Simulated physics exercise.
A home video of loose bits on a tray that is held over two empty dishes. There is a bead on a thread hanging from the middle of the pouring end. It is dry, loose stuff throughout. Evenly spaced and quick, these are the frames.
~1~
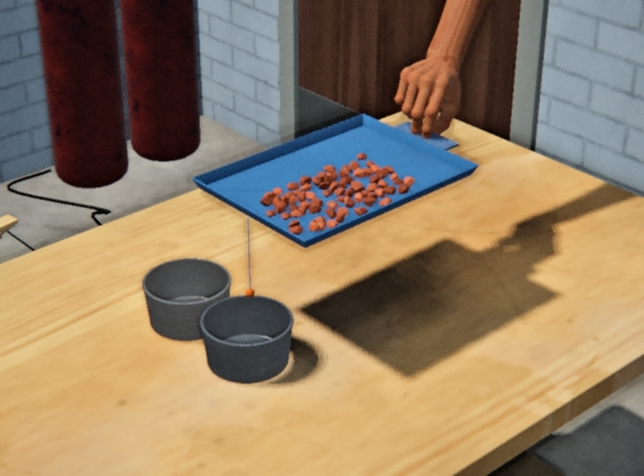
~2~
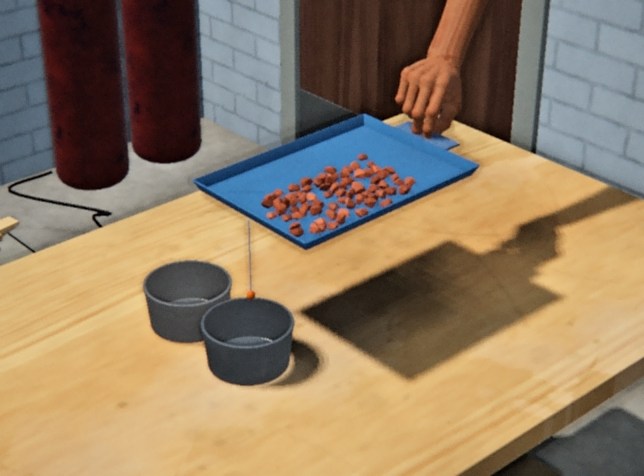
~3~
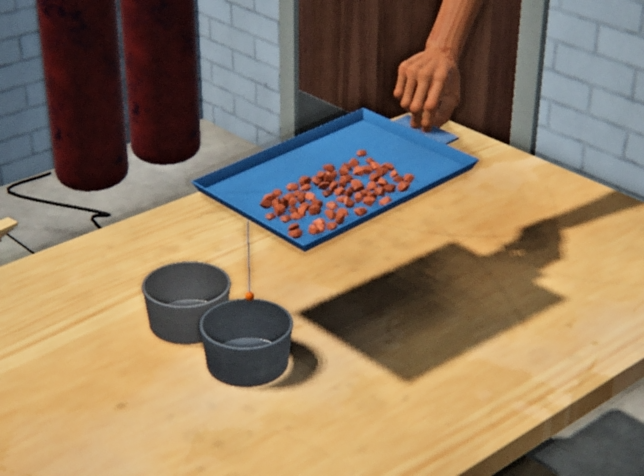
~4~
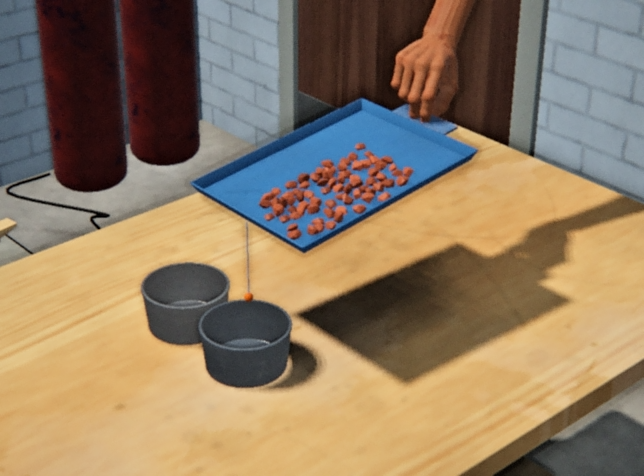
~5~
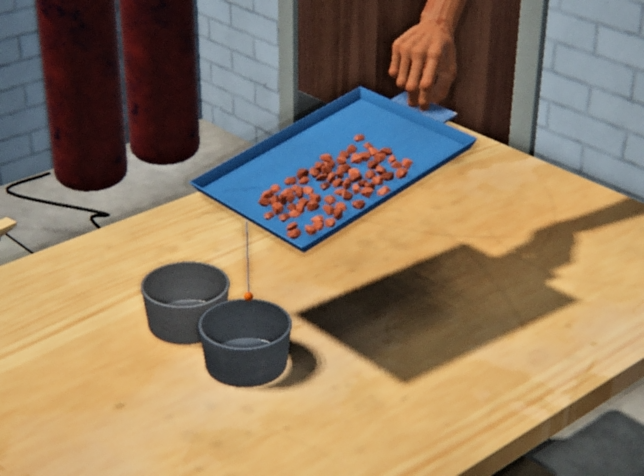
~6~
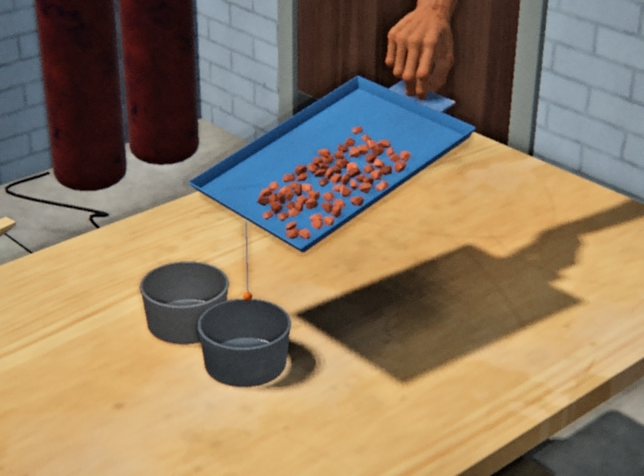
A bare hand grips the handle of a blue tray of reddish-brown bits above a pale wooden table, seen from above at an angle in a room with light brick walls. Two empty dark grey dishes sit below left near an orange bead on a thread, with dark red cylinders behind. The hand slowly raises the tray's far end, tilting it slightly, while the bits barely shift.
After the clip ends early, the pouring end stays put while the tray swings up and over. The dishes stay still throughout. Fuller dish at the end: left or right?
Right.
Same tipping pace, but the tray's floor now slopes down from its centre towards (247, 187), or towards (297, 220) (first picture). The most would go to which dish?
The leftmost dish; the rightmost dish.
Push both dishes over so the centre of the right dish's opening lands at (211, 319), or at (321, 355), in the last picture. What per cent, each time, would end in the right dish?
Trial 1 near 50 percent, trial 2 near 10 percent.
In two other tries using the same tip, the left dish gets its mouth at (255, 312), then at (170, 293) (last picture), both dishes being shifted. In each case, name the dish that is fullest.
First place: The leftmost dish. Second place: The rightmost dish.
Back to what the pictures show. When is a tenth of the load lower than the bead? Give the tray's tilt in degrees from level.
Somewhere around 55 degrees.
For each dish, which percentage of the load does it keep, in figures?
Left about 10, right about 60 in a hundred.
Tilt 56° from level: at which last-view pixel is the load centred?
The load is centred around (269, 222).
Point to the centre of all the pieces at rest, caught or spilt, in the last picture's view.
Last view, resting centre - approx. (240, 362).
Soon after the last picture, tray tipped steeply; most on the tray; a small part in the right dish; a small part in the air.
A little later, tray tipped right over; about two thirds in the right dish; a small part in the left dish; about a quarter outside both; about a quarter in the air.
Later still, tray tipped past a quarter turn; about two thirds in the right dish; a small part in the left dish; about a quarter outside both.
At rest, tray tipped past a quarter turn; about two thirds in the right dish; a small part in the left dish; about a quarter outside both.
